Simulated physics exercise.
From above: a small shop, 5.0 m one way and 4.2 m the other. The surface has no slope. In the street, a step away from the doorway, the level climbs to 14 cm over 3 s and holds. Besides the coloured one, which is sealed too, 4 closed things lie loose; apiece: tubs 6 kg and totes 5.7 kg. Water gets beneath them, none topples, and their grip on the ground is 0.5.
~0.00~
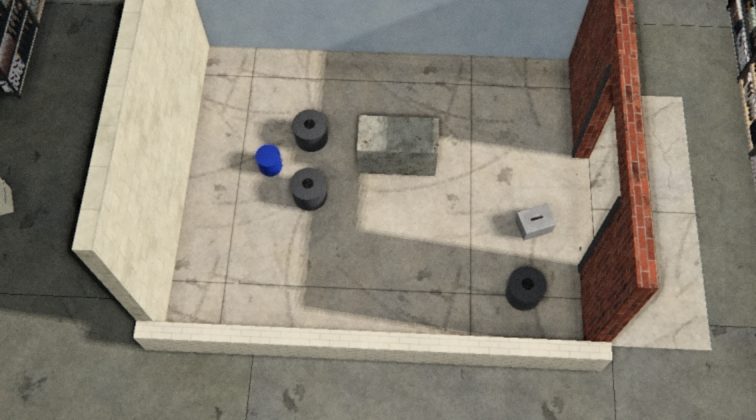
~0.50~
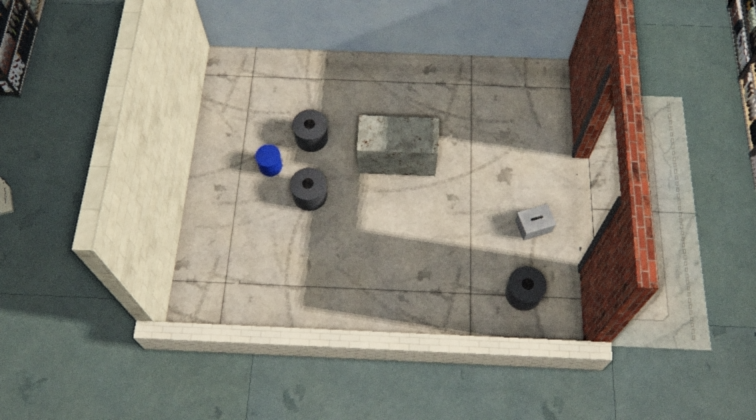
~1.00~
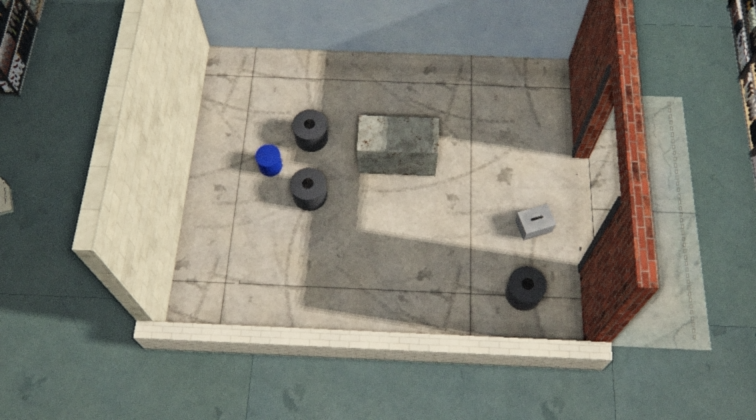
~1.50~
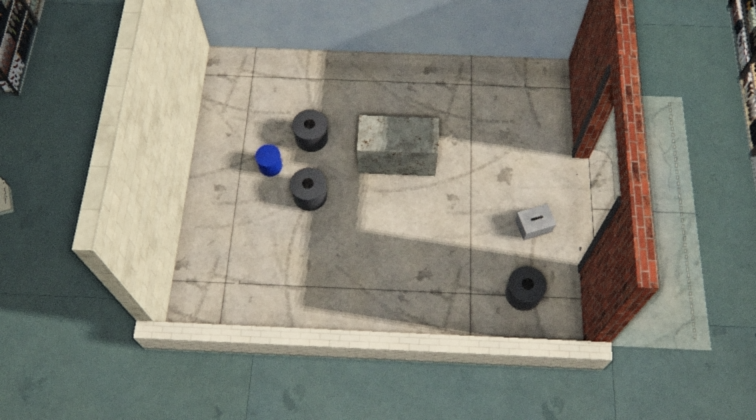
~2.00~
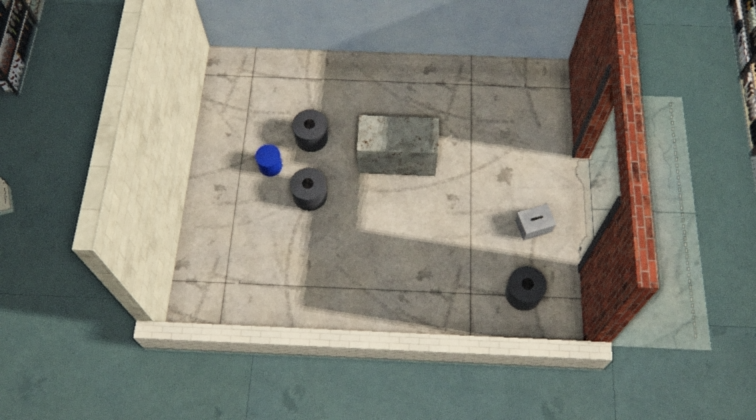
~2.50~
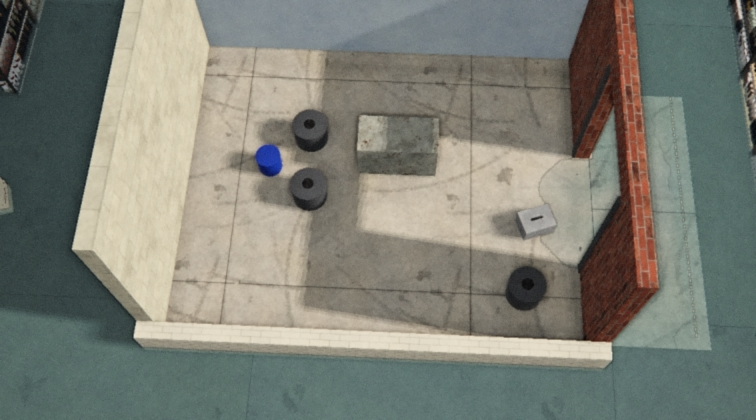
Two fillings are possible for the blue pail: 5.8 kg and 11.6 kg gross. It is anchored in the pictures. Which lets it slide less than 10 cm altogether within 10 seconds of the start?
I expect that the lower weight is enough.
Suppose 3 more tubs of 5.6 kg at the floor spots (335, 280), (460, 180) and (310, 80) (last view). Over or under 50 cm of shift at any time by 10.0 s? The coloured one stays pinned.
In turn: Over, past it, under.
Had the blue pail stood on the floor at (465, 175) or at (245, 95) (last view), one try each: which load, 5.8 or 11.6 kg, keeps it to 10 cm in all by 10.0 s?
In turn: Only the larger holds; either load holds.
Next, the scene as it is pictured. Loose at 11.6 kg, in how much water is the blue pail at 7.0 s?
Roughly 3 cm.
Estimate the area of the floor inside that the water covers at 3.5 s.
Some 2.0 m2.
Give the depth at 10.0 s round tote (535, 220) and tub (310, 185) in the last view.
About 5 and 5 cm.
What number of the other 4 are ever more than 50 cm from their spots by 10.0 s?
I count 2.
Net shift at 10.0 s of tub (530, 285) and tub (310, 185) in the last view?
In that order: 0 cm, 100 cm.
After 3.5 s the blue pail would be 0 cm from its start with 5.8 kg and 0 cm from its start with 11.6 kg; 0 cm of water round it then.
After 4.5 s the blue pail would be 0 cm from its start with 5.8 kg and 0 cm from its start with 11.6 kg; 0 cm of water round it then.
After 7.0 s the blue pail would be 0 cm from its start with 5.8 kg and 0 cm from its start with 11.6 kg; 3 cm of water round it then.
After 10.0 s the blue pail would be 0 cm from its start with 5.8 kg and 0 cm from its start with 11.6 kg; 3 cm of water round it then.
